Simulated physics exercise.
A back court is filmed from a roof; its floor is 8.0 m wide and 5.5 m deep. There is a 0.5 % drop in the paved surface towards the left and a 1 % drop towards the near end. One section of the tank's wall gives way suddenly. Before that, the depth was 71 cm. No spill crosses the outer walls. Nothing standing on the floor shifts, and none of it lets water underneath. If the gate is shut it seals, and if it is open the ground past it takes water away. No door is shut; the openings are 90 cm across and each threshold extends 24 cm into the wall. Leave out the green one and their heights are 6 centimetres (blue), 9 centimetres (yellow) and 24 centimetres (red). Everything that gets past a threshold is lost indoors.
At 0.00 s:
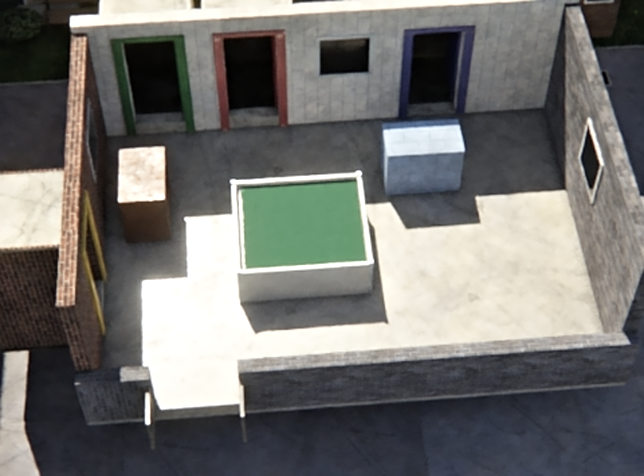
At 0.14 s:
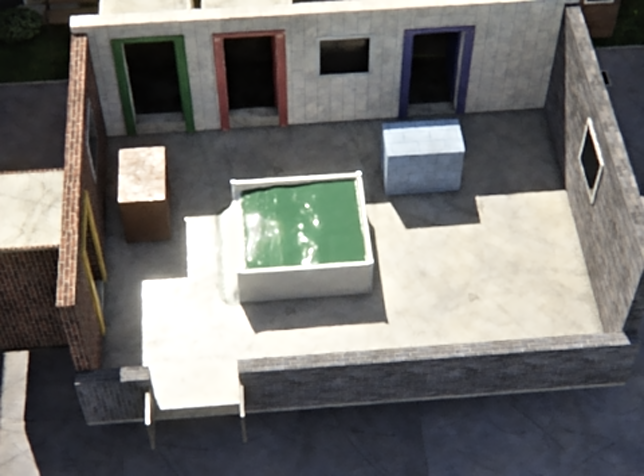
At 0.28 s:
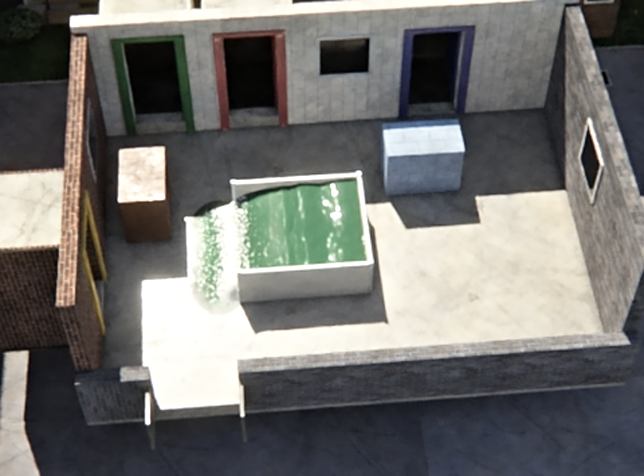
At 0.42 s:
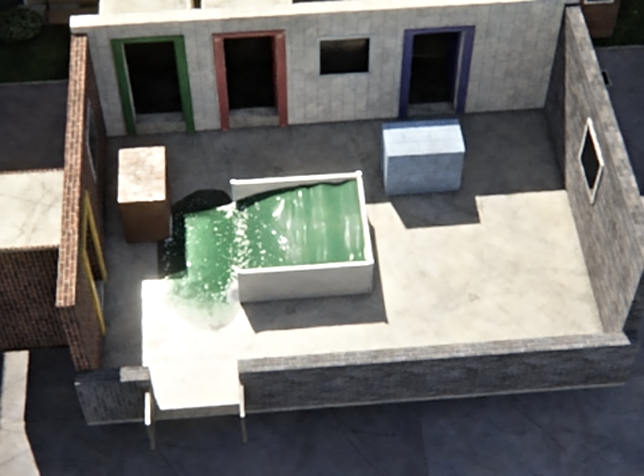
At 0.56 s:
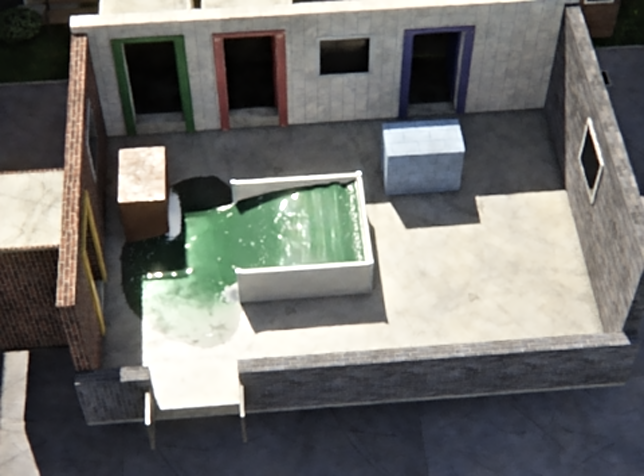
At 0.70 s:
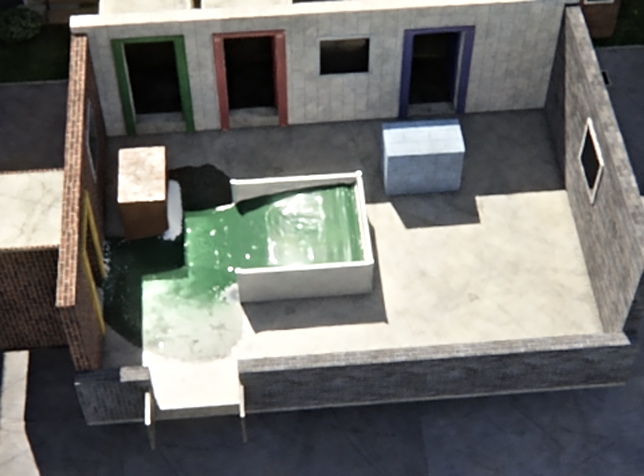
To begin with, green water lies still in a white-walled tank in a walled court. The tank's left side gives way and water pours out leftward, then fans across the pale floor, running around the brown block and spreading towards the yellow-framed opening, while the green door stays dry.
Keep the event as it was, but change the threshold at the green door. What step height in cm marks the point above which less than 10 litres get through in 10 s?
The point is around 19 cm.
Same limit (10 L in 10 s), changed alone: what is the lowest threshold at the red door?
Red would need about 9.0 cm on its own.
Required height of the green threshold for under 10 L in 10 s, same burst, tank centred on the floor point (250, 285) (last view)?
I'd put it at close to 12.0 cm.
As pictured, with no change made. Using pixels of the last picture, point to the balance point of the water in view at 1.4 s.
Approximately (234, 255).
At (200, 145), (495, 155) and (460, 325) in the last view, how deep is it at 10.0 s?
3, 3 and 4 cm, respectively.
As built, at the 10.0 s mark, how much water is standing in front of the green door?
Some 3.0 cm.
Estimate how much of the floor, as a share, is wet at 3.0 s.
I'd estimate about 40 percent.
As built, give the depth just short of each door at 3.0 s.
Lab note, depth in cm: Blue 0; green 21; yellow 25; red 11.
After 1.4 s water covers 25 % of the floor, deepest (44 cm) near (116, 276); 12 cm at the green door, 0 litres in over its 26 cm threshold.
After 3.0 s water covers 40 % of the floor, deepest (40 cm) near (101, 400); 21 cm at the green door, 0 litres in over its 26 cm threshold.
After 10.0 s water covers 95 % of the floor, deepest (10 cm) near (573, 364); 3 cm at the green door, 0 litres in over its 26 cm threshold.
At the green door as built, the water arrived by 1.3 s and peaked near 24 cm at 2.6 s.
With a threshold of 17 cm, 20 litres would have come in within the 10 s; with 23 cm, 2 litres. So under 10 litres takes about 19 cm.
